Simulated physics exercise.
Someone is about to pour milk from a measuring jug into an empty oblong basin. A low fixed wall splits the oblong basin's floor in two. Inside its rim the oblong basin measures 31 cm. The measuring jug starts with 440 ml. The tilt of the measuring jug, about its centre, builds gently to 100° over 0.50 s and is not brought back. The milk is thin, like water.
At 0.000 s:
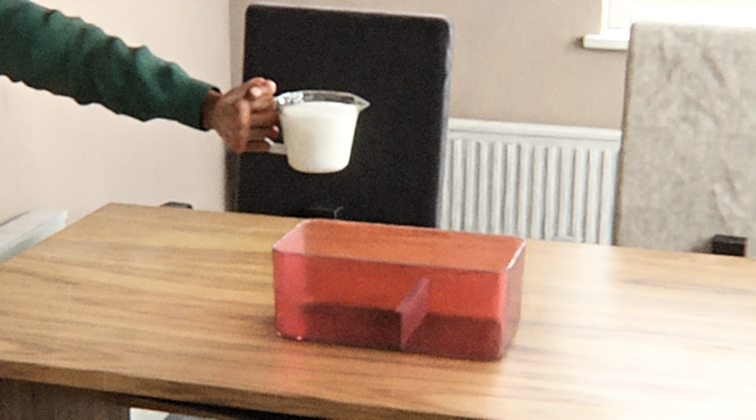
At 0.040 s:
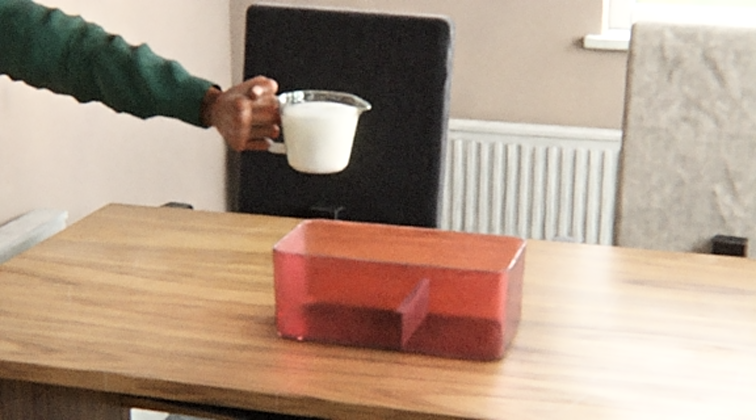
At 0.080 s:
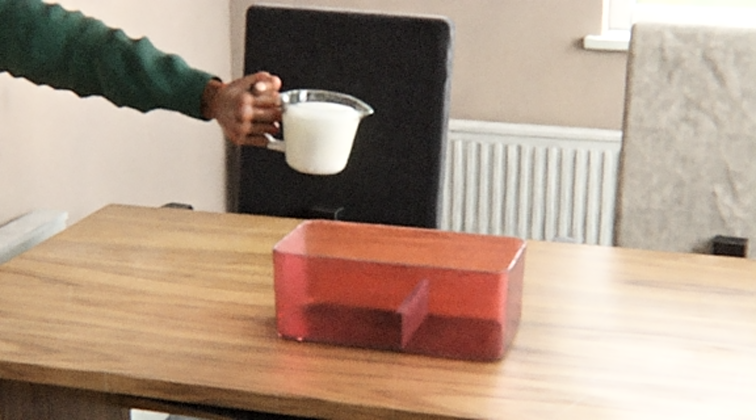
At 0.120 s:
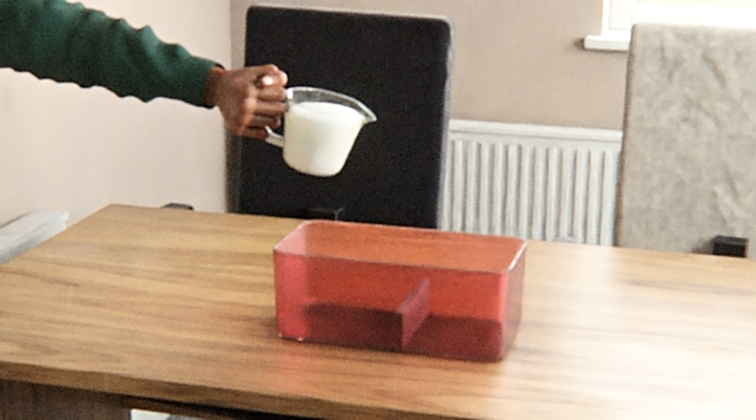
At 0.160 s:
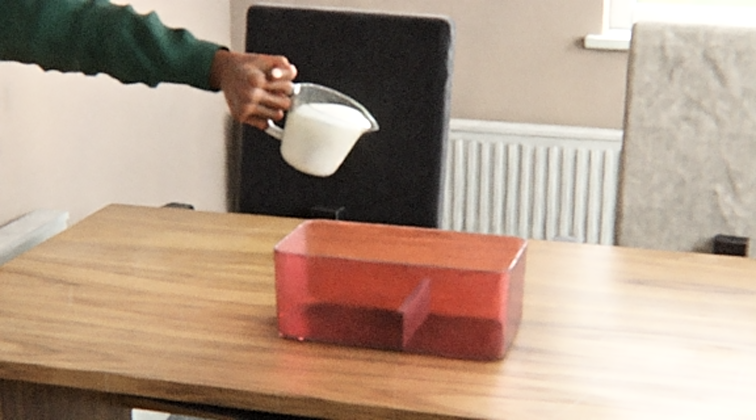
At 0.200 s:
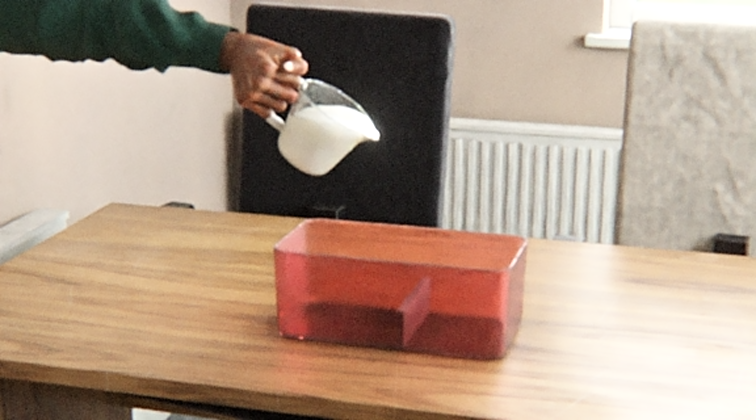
A hand in a green sleeve gradually tilting a clear jug of milk to the right above a red divided container on a wooden table.
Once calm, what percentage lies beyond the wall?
The far part has some 21 per cent.
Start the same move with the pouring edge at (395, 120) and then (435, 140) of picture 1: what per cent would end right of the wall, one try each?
In turn about 70 and 90 per cent.
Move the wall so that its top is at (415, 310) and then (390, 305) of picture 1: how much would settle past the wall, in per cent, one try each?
First 20, then 85 per cent.
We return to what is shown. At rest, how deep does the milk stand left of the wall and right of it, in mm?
Left about 14 mm, right about 4 mm.
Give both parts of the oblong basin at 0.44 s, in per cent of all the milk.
Some 16 per cent left and 12 right.
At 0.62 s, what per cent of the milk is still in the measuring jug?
About 5 per cent.
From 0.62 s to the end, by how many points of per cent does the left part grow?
Near 12 in a hundred.
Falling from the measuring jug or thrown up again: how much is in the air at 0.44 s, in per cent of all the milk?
Near 36 in a hundred.
After 0.44 s the tilt is 97° and 36 per cent is still to pour, 17 is left of the wall and 12 right of it.
After 0.62 s the tilt is 100° and 5 per cent is still to pour, 64 is left of the wall and 20 right of it.
After 0.80 s the tilt is 100° and 0 per cent is still to pour, 75 is left of the wall and 20 right of it.
After 1.00 s the tilt is 100° and 0 per cent is still to pour, 77 is left of the wall and 21 right of it.
In the end 77 per cent lies left of the wall, 21 right of it and 2 outside.
